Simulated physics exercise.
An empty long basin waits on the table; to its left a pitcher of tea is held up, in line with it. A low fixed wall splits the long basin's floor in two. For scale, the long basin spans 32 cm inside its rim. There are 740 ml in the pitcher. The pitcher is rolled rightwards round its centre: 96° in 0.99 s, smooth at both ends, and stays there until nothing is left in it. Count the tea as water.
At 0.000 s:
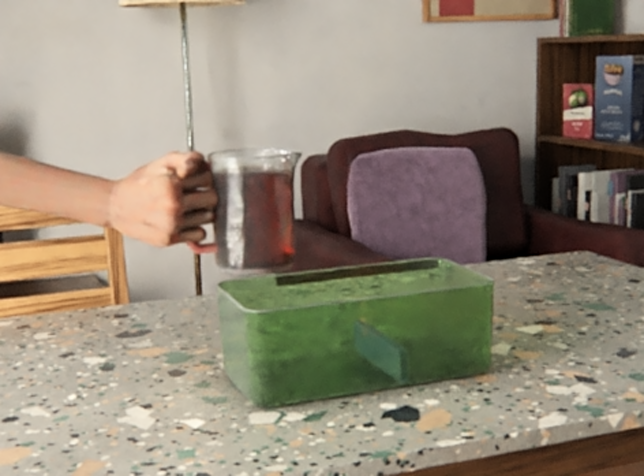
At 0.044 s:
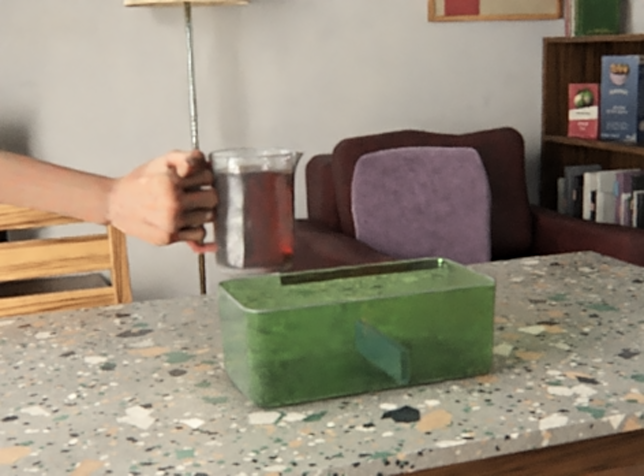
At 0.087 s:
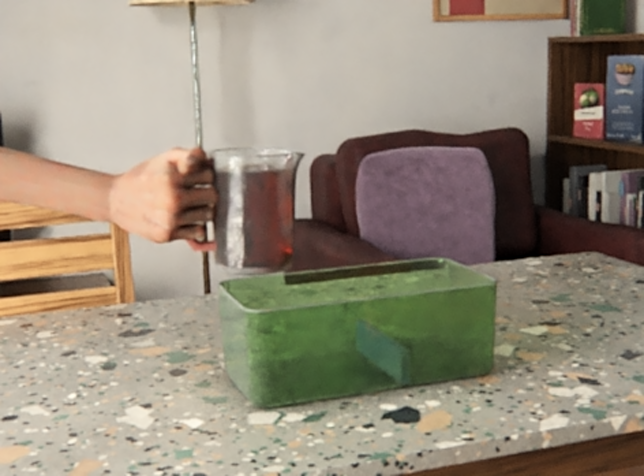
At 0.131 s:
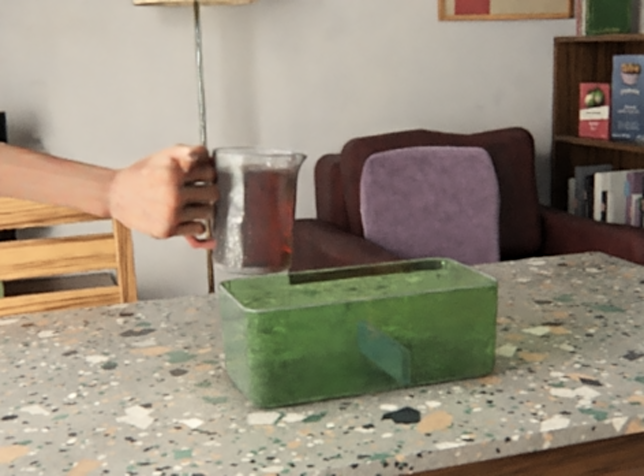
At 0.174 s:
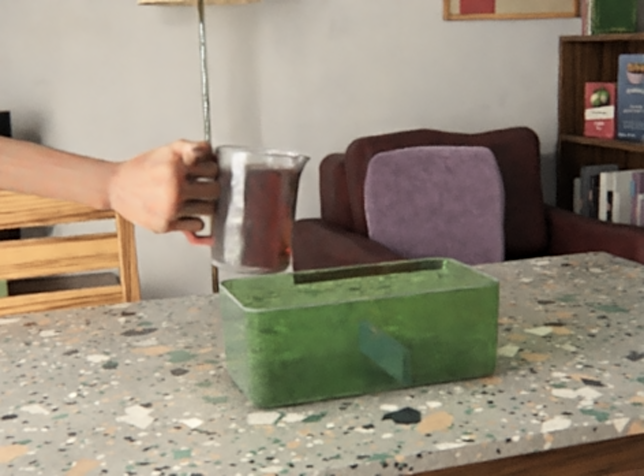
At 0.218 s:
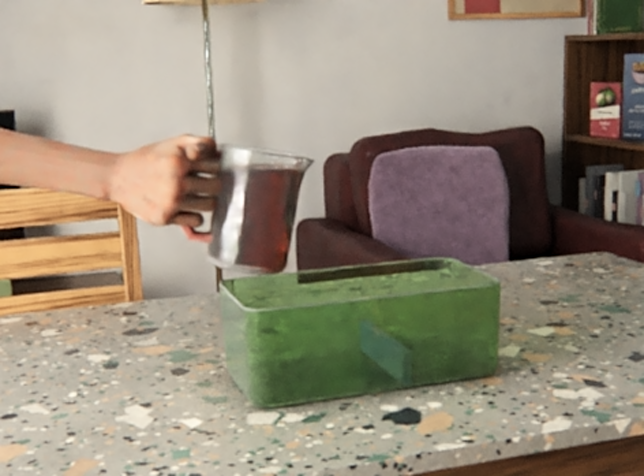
A hand holding a pitcher of tea tilts it slightly rightwards above a long green basin.
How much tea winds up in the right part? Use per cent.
About 21 per cent.
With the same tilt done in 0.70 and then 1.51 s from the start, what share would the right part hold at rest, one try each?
In turn about 20 and 25 per cent.
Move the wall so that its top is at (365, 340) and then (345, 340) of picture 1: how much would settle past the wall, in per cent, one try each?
In turn about 70 and 95 per cent.
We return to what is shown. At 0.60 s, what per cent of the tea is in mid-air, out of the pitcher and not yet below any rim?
About 10 per cent.
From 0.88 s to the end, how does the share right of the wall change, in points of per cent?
The share moves up, by some 8 per cent.
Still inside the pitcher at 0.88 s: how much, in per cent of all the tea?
About 46 per cent.
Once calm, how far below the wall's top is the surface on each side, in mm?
Some 20 mm on the left and 32 mm on the right.
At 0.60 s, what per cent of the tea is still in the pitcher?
Near 88 in a hundred.
After 0.60 s the tilt is 64° and 87 per cent is still to pour, 3 is left of the wall and 0 right of it.
After 0.88 s the tilt is 93° and 46 per cent is still to pour, 26 is left of the wall and 13 right of it.
After 1.17 s the tilt is 96° and 12 per cent is still to pour, 63 is left of the wall and 20 right of it.
After 1.49 s the tilt is 96° and 2 per cent is still to pour, 75 is left of the wall and 21 right of it.
In the end 78 per cent lies left of the wall, 21 right of it and 0 outside.
